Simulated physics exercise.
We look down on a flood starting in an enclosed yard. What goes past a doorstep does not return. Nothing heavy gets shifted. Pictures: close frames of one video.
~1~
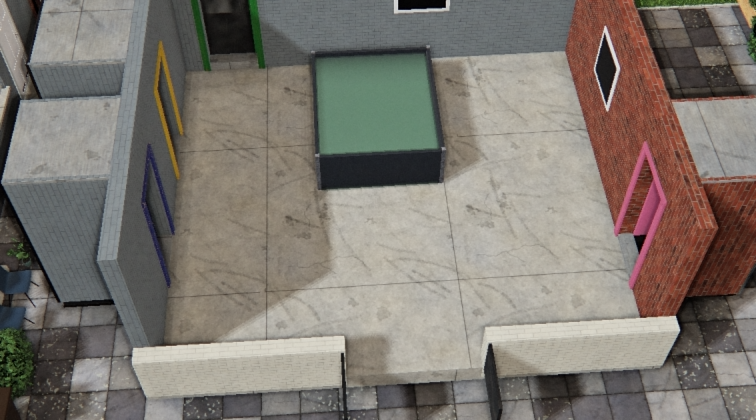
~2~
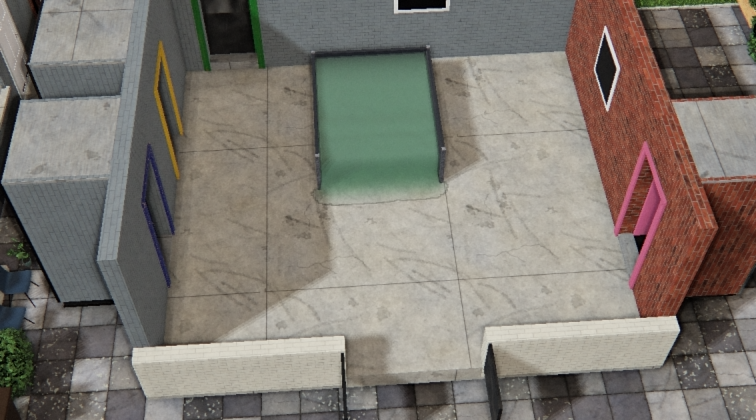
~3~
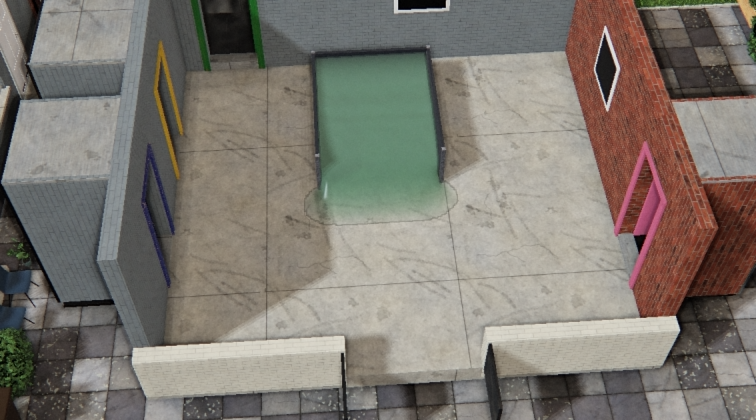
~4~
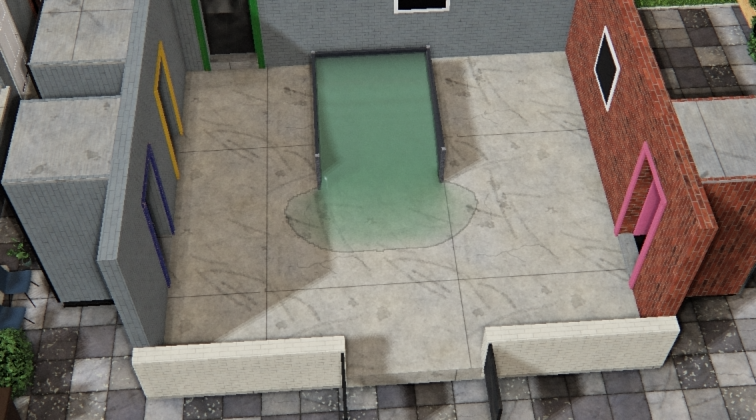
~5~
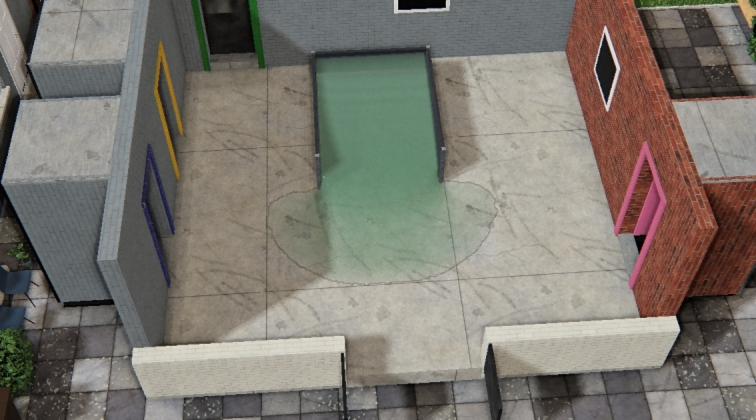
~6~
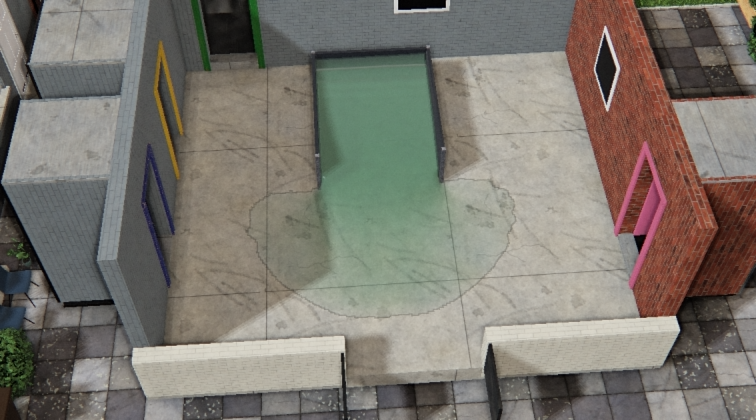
The clip shows an enclosed yard from above, where the front side of a dark-framed tank of still green water disappears and the water pours out, spreading forward and sideways across the pale paved floor in a widening rounded sheet.
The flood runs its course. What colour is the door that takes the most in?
It is blue.
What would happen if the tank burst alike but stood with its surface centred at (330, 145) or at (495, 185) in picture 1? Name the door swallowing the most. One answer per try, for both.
First case, the blue-painted one; second case, the pink one.
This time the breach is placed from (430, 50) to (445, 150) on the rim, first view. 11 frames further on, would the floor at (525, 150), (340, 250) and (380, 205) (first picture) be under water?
In sequence the three spots come out wetted, then still bare, then still bare.
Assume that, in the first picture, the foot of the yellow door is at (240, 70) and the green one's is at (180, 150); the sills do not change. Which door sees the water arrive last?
The one in yellow.
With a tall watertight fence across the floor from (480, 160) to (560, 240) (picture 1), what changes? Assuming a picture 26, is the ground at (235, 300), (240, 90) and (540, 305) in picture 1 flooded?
Taking the points in order, they are swamped, spared and swamped.
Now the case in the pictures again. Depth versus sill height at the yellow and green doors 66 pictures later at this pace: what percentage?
Close to 180 per cent for the first one and close to 40 per cent for the second.
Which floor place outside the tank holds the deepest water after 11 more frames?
I'd put it around (162, 373).
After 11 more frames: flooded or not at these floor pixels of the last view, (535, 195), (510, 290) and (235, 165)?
The first spot is spared, the second swamped and the third spared.
A moment on, water covers 40 % of the floor; blue door not reached, pink door not reached, yellow door not reached, green door not reached.
Next, water covers 45 % of the floor; blue door wet at the sill, nothing in, pink door not reached, yellow door not reached, green door not reached.
Then, water covers 50 % of the floor; blue door a trickle in, pink door wet at the sill, nothing in, yellow door not reached, green door not reached.
Later, water covers 90 % of the floor; blue door some in, pink door a trickle in, yellow door a trickle in, green door wet at the sill, nothing in.
In the end, water covers 95 % of the floor; blue door some in, pink door a trickle in, yellow door a trickle in, green door wet at the sill, nothing in; the blue door has let in the most.
